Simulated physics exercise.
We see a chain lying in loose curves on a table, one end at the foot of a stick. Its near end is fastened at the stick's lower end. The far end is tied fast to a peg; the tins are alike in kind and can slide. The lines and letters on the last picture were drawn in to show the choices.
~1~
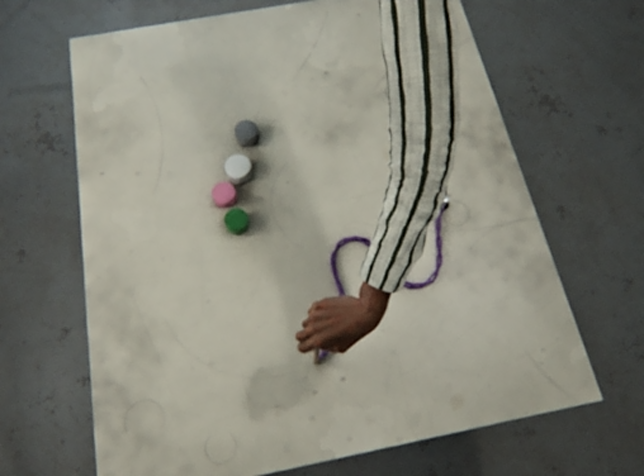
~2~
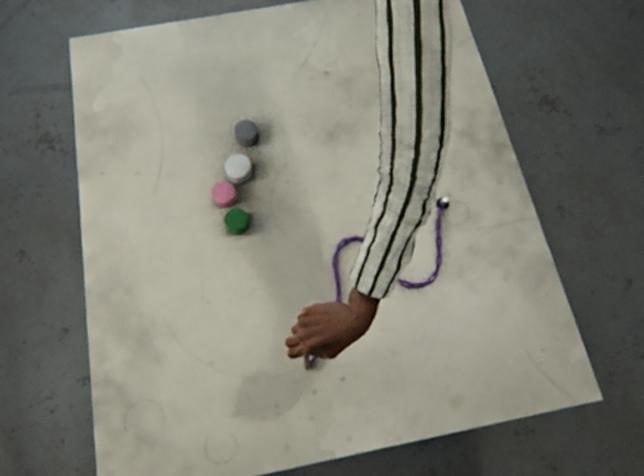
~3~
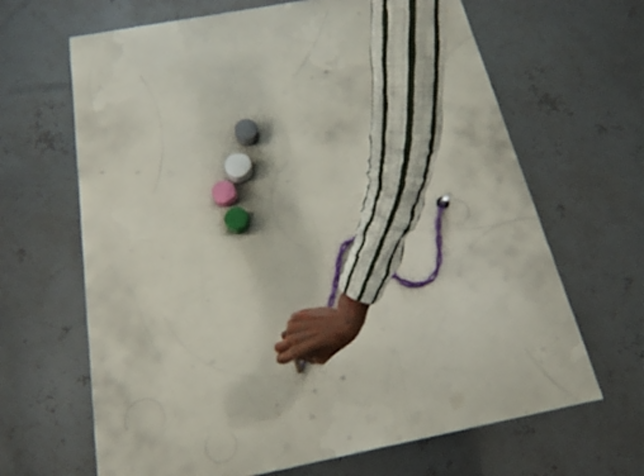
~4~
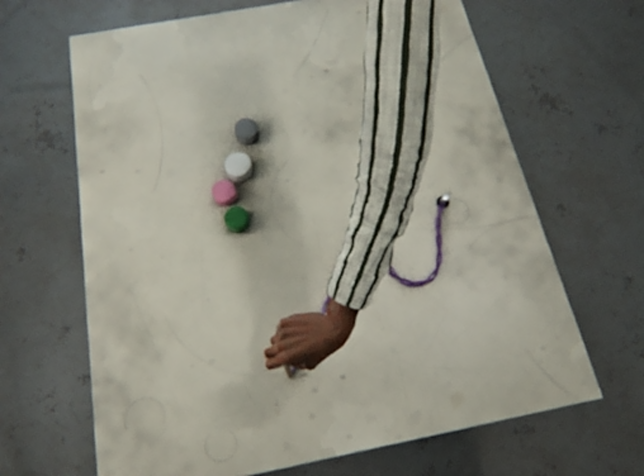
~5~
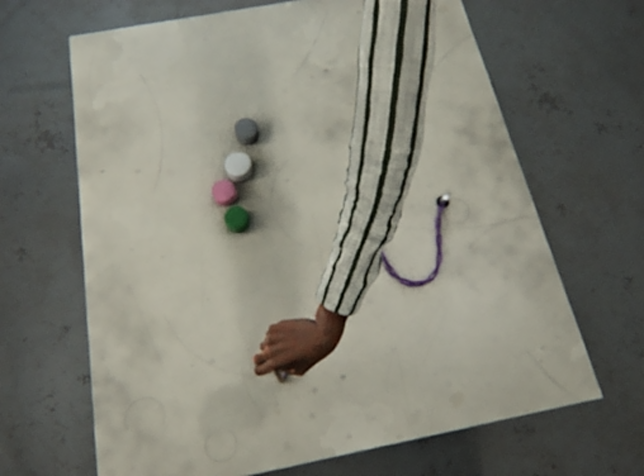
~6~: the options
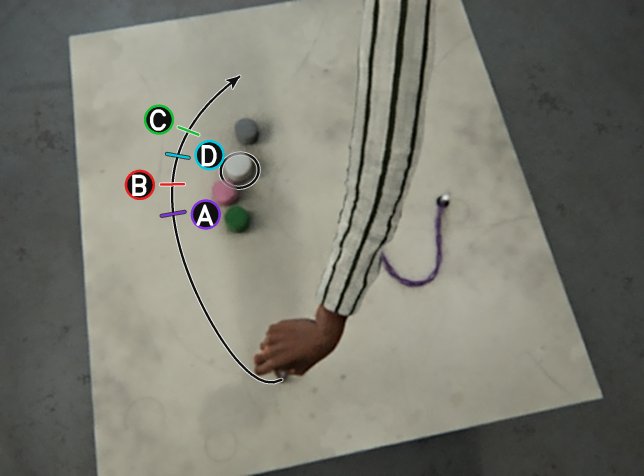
A hand in a striped sleeve slid slowly left and slightly down across a pale board, drawing a purple cord after it, while the grey, white, pink and green tins stayed in place.
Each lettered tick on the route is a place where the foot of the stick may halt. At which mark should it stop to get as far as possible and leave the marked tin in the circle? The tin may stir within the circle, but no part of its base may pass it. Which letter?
Stop at C.
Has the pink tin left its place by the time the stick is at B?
No.
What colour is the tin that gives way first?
Green.
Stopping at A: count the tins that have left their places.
By then, none.
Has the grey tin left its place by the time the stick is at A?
By then, no.
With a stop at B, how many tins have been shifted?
The count is none.
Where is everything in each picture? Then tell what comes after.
White tin (239, 170); green tin (237, 222); grey tin (247, 134), in the first picture.
Grey tin (247, 133); peg (444, 201), in the second picture.
Pink tin (225, 194); white tin (239, 168), in the third picture.
Green tin (237, 220); grey tin (247, 132), in the fourth picture.
Peg (444, 200); pink tin (224, 193); white tin (239, 167), in the fifth picture.
On the marked copy, A at (173, 214); B at (173, 184); C at (189, 131); D at (178, 156); the ring at (240, 170); the route from (282, 380) via (175, 227) to (239, 77).
With C. Early on, foot of the stick (204, 309); white tin (239, 167).
Further on, foot of the stick (173, 211); white tin (239, 167).
At the end, foot of the stick (189, 131); pink tin (226, 191); white tin (239, 167); green tin (246, 199); the white tin is still in its ring.
As for the rest, A is safe but short; B is safe but short; D is safe but short.
